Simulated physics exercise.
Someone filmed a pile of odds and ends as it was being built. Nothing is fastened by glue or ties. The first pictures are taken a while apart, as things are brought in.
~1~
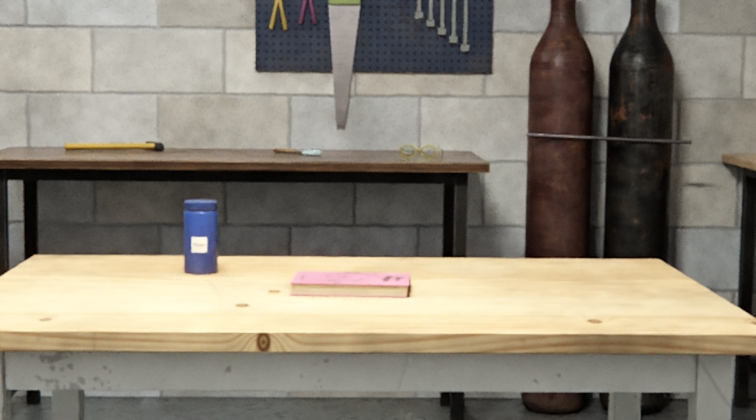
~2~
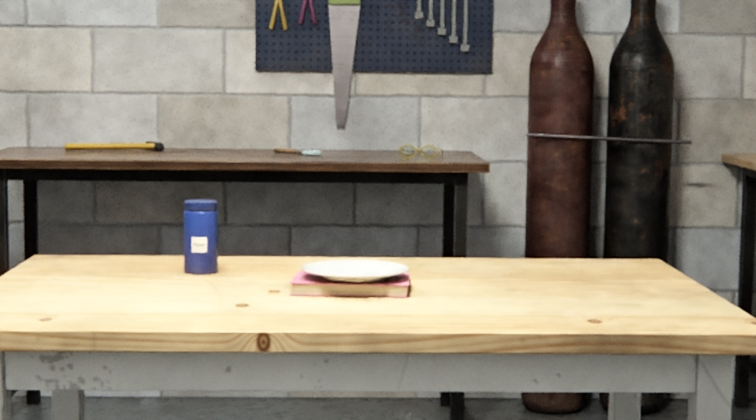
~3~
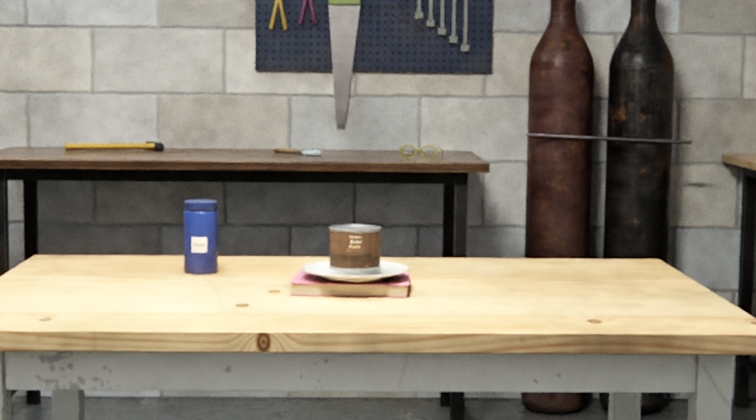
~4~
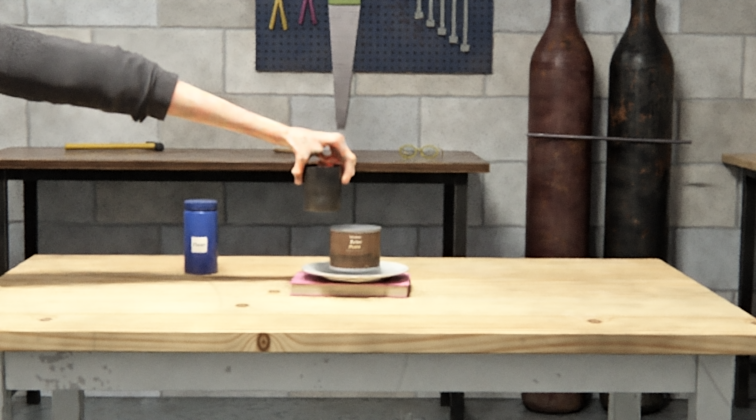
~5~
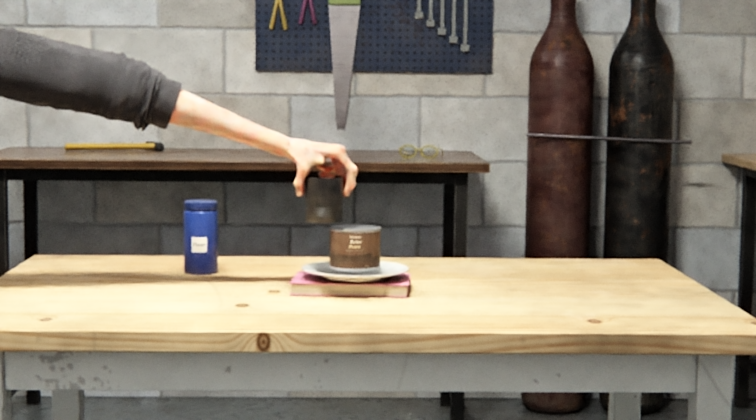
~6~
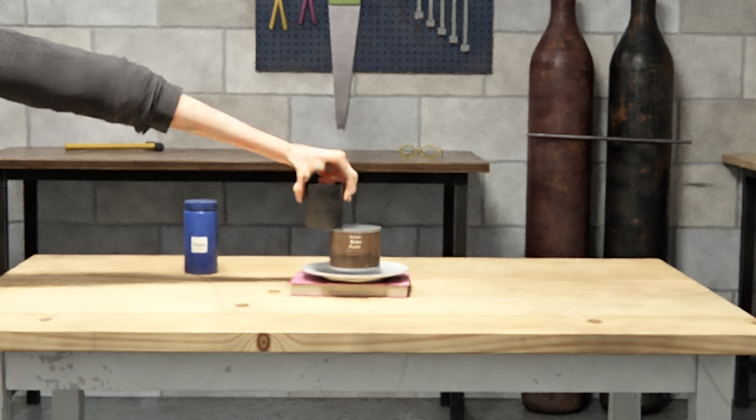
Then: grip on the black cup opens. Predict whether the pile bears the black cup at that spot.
It does not bear it.
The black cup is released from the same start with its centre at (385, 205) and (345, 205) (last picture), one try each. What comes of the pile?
Well, on the first go it tumbles down, and on the second it stays steady.
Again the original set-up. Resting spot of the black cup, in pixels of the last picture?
The object ends up somewhere around (208, 268).
Then, 0.40 s later than the last frame, black cup now fallen.
Then, 0.60 s later than the last frame, things are still on the move.
Then, 1.70 s later than the last frame, black cup resting near (208, 268).
When it is over, fallen, black cup; the other 4 as before. End places, in pixels of the last picture, black cup near (208, 268). The pile comes apart.
